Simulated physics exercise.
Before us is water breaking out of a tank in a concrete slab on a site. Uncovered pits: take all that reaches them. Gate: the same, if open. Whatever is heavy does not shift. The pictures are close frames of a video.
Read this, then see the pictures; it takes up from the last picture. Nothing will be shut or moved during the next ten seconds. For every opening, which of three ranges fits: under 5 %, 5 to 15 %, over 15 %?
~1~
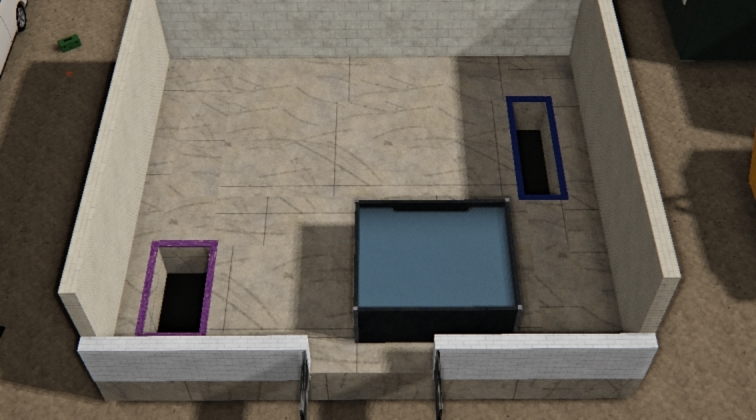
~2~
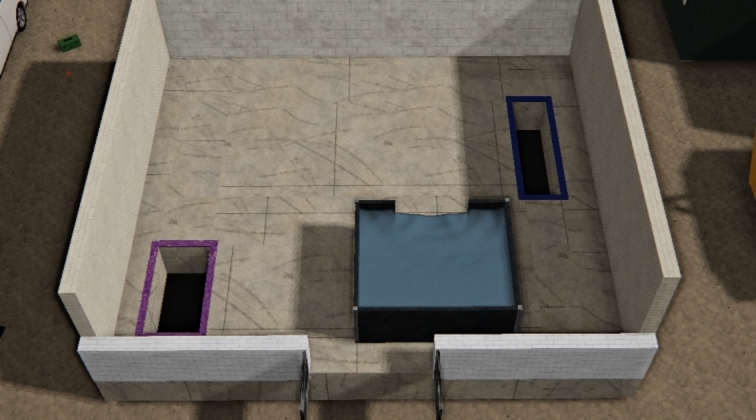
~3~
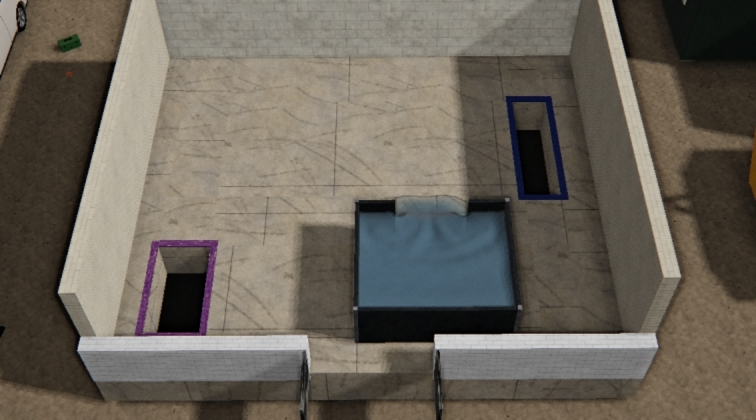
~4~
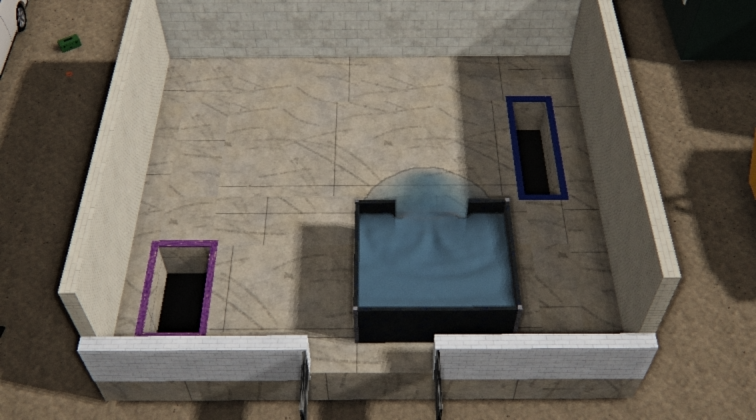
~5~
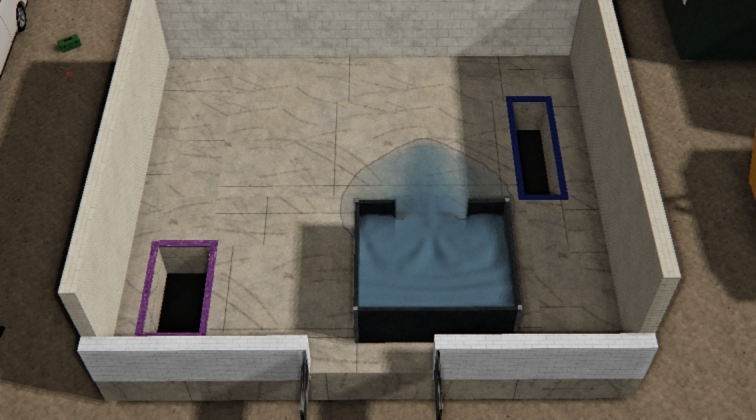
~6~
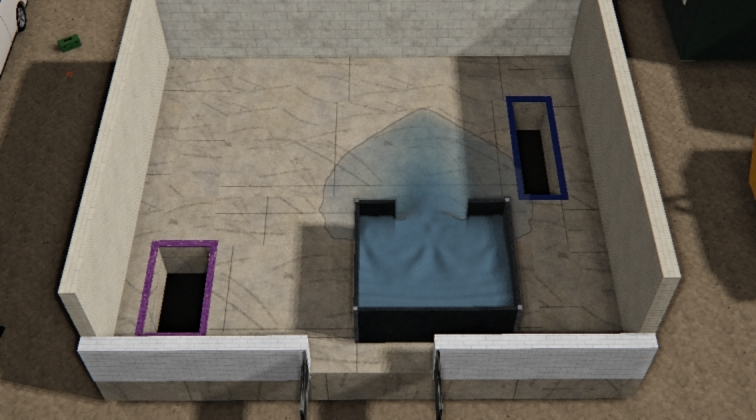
The gate is going to swallow a share short of five per cent; the purple pit is going to swallow a share of five up to fifteen per cent; the blue pit is going to swallow a share past fifteen per cent.
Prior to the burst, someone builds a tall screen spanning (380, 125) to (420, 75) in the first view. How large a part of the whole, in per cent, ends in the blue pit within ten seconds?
About 35 percent goes into the blue pit.
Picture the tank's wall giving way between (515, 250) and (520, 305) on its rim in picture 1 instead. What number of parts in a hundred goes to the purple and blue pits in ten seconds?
The purple pit takes 2 per cent and the blue pit 35 per cent.
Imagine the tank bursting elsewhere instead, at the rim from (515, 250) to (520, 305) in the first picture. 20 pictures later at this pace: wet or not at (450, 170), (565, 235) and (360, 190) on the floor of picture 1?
So the first one is drenched, the next drenched, and the last left untouched.
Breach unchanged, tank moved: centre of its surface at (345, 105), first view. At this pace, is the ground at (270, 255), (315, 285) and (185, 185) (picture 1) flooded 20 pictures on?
In order: Unflooded, then unflooded, then inundated.
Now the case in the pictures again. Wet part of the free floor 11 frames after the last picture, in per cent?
The answer is around 45 per cent.
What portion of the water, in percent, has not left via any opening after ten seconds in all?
64 %.
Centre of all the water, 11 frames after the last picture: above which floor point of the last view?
About (418, 204).
A moment on, water covers 35 % of the floor; the gate 0 %, the purple pit 0 %, the blue pit 1 %.
Next, water covers 45 % of the floor; the gate 0 %, the purple pit 0 %, the blue pit 5 %.
Then, water covers 50 % of the floor; the gate 0 %, the purple pit 0 %, the blue pit 8 %.
Later, water covers 75 % of the floor; the gate 0 %, the purple pit 1 %, the blue pit 17 %.
In the end, water covers 95 % of the floor; the gate 0 %, the purple pit 8 %, the blue pit 28 %.
